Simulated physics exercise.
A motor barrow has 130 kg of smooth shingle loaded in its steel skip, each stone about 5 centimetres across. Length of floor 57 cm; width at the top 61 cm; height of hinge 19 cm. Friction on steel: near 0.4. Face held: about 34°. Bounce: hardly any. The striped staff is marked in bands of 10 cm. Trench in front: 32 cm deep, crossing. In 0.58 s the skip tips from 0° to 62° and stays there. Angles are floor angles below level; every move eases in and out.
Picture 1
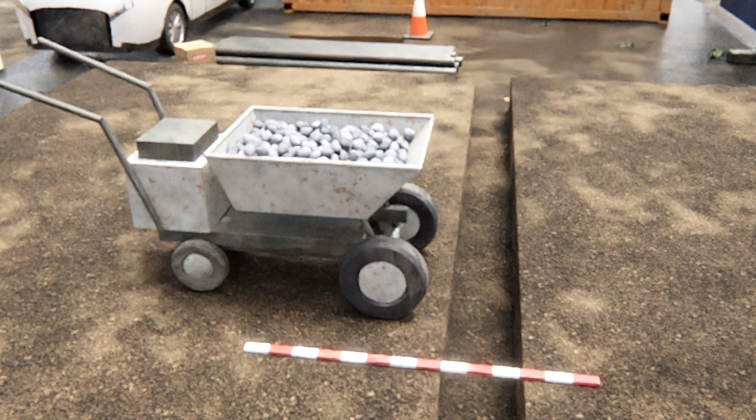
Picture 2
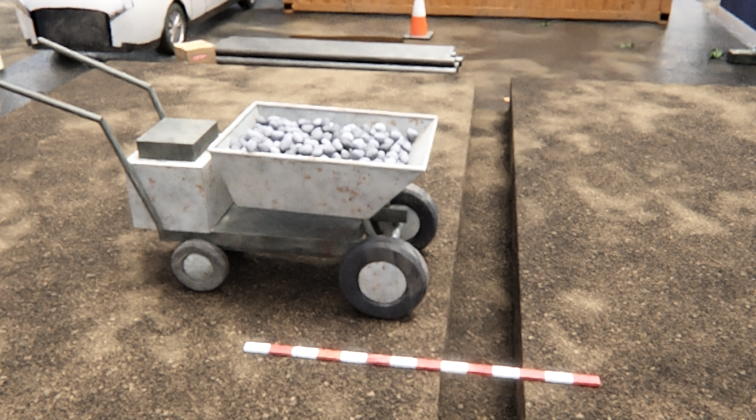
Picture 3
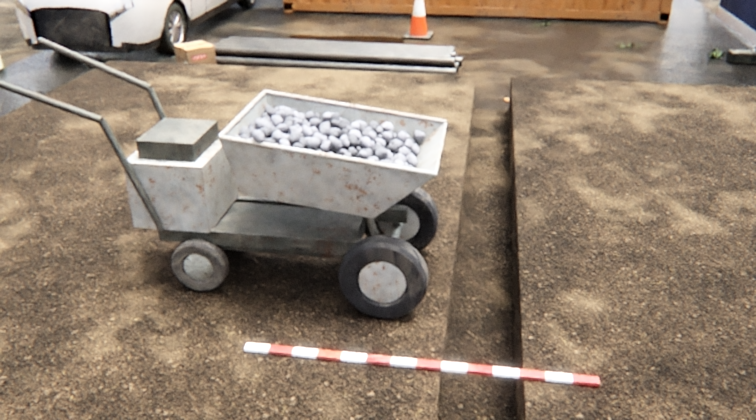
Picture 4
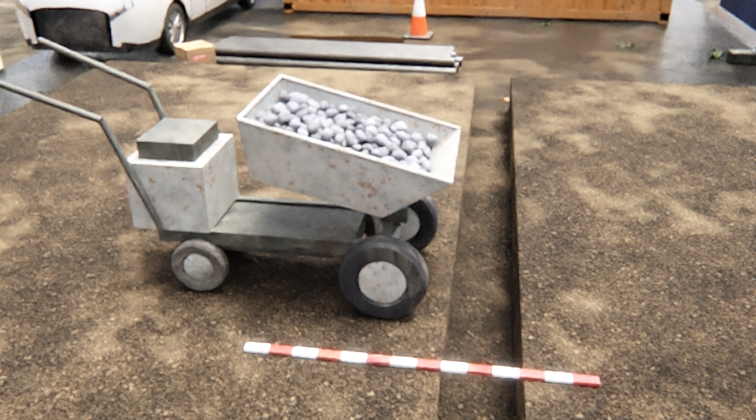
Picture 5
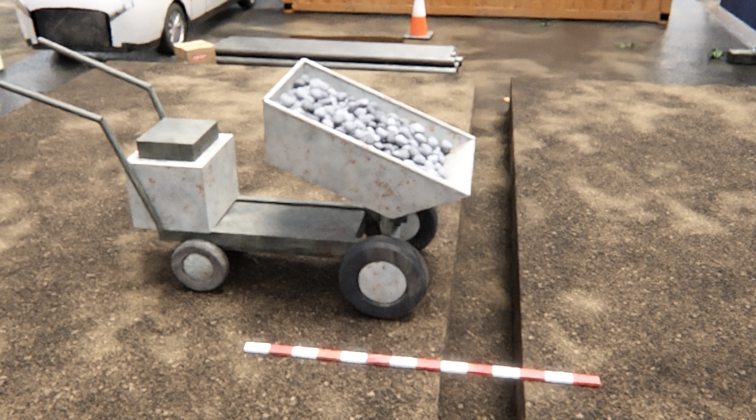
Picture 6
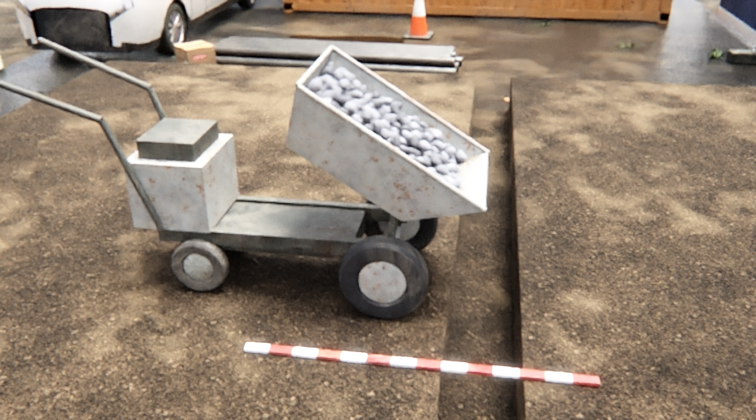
Grey metal skip of smooth rounded stones tilting steadily steeper to the right on a motor barrow beside a narrow trench.
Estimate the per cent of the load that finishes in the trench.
Roughly 13 percent.
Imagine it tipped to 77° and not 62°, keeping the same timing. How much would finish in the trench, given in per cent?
In that case some 5 per cent.
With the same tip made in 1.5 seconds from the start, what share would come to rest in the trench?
Trench share: Approx. 25%.
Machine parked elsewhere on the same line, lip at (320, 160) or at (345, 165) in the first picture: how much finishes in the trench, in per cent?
I'd expect some 80 per cent, then some 60.
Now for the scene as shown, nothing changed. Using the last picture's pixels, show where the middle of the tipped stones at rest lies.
Roughly at pixel (604, 295).
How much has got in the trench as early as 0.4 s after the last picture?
Something like 0 in a hundred.
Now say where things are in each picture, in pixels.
In the first frame, the skip is at 0°, its lip at (420, 168); the top of the load is at (326, 133).
In the second frame, the skip is at 2°, its lip at (424, 170); the top of the load is at (314, 129).
In the third frame, lip at (435, 174), floor tilted 7°, highest stones at (287, 119).
In the fourth frame, the skip is at 14°, its lip at (451, 183); the top of the load is at (293, 102).
In the fifth frame, the skip is at 23°, its lip at (469, 195); the top of the load is at (307, 89).
In the sixth frame, the skip is at 33°, its lip at (485, 210); the top of the load is at (330, 76).
Then, 0.1 s after the last picture the floor is at 52°, 100 % in the skip; the foremost stones are at (492, 209).
Then, 0.4 s after the last picture the floor is at 62°, 78 % in the skip, 1 % in the trench, 21 % past the trench; the foremost stones are at (586, 300).
Then, 0.7 s after the last picture the floor is at 62°, 21 % in the skip, 1 % in the trench, 78 % past the trench; the foremost stones are past the picture's edge.
Then, 2.7 s after the last picture the floor is at 62°, 0 % in the skip, 13 % in the trench, 87 % past the trench; the foremost stones are past the picture's edge.
